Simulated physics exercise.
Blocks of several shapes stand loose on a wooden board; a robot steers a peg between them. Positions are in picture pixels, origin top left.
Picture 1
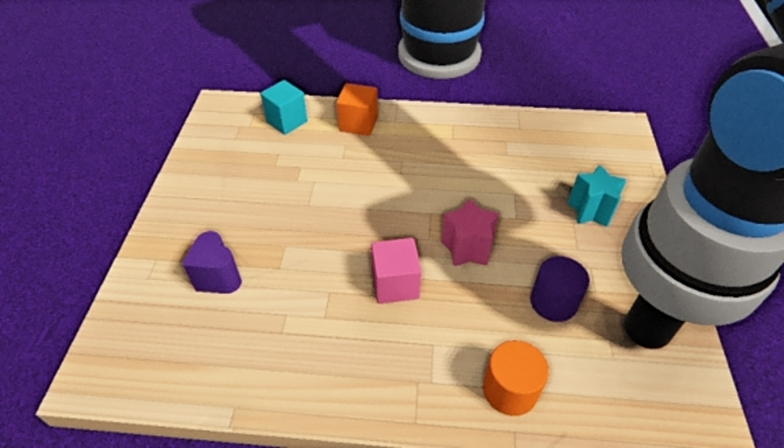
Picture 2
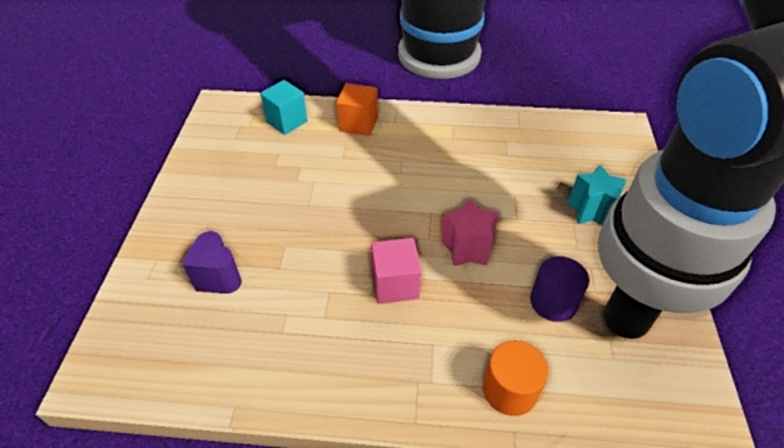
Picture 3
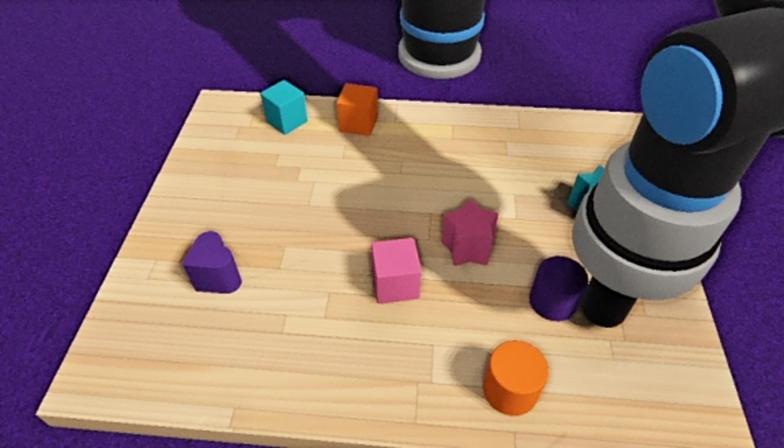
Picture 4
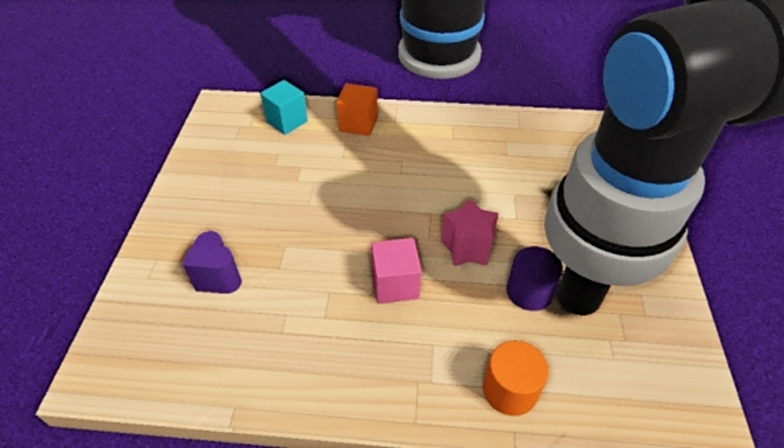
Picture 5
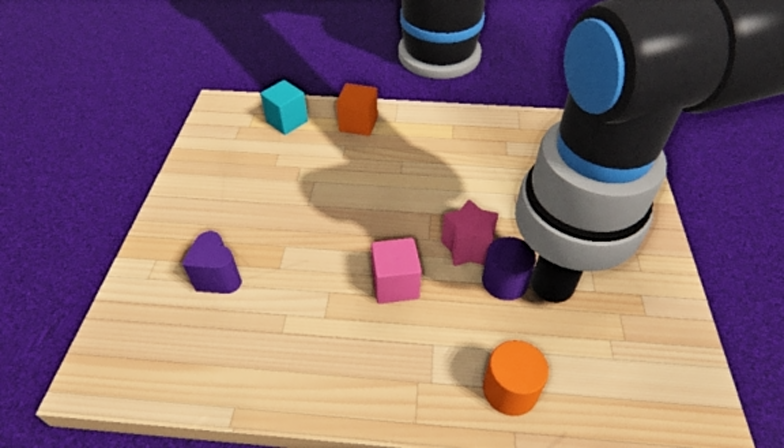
The robot arm moves left across the board and pushes the purple cylinder toward the pink star.
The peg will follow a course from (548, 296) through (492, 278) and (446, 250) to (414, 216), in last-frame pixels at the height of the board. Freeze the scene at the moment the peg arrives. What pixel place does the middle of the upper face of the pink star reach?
The middle of the upper face of the pink star will lie at about (400, 163) in the picture.
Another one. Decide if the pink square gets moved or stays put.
It is no longer where it was.
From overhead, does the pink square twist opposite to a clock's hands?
That would be a yes.
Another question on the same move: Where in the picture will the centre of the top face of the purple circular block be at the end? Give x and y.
The centre of its top will be at (392, 219).
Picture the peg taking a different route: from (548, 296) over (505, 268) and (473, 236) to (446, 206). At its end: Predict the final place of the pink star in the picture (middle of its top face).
I'd place it at (419, 195), taking the centre of its top.
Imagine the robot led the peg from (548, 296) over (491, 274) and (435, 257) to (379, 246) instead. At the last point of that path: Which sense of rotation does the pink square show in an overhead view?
Its rotation is counterclockwise.
On the path given first. One third of the way, peg at (494, 268); pink star at (447, 209), turned 70° clockwise; purple circular block at (452, 243).
Two thirds of the way, peg at (447, 240); pink square at (380, 258), turned 35° anticlockwise; pink star at (430, 194); purple circular block at (405, 226).
At the end, peg at (414, 206); pink square at (378, 258), turned 40° anticlockwise; pink star at (400, 162), turned 120° clockwise; purple circular block at (392, 219); orange circular block still.
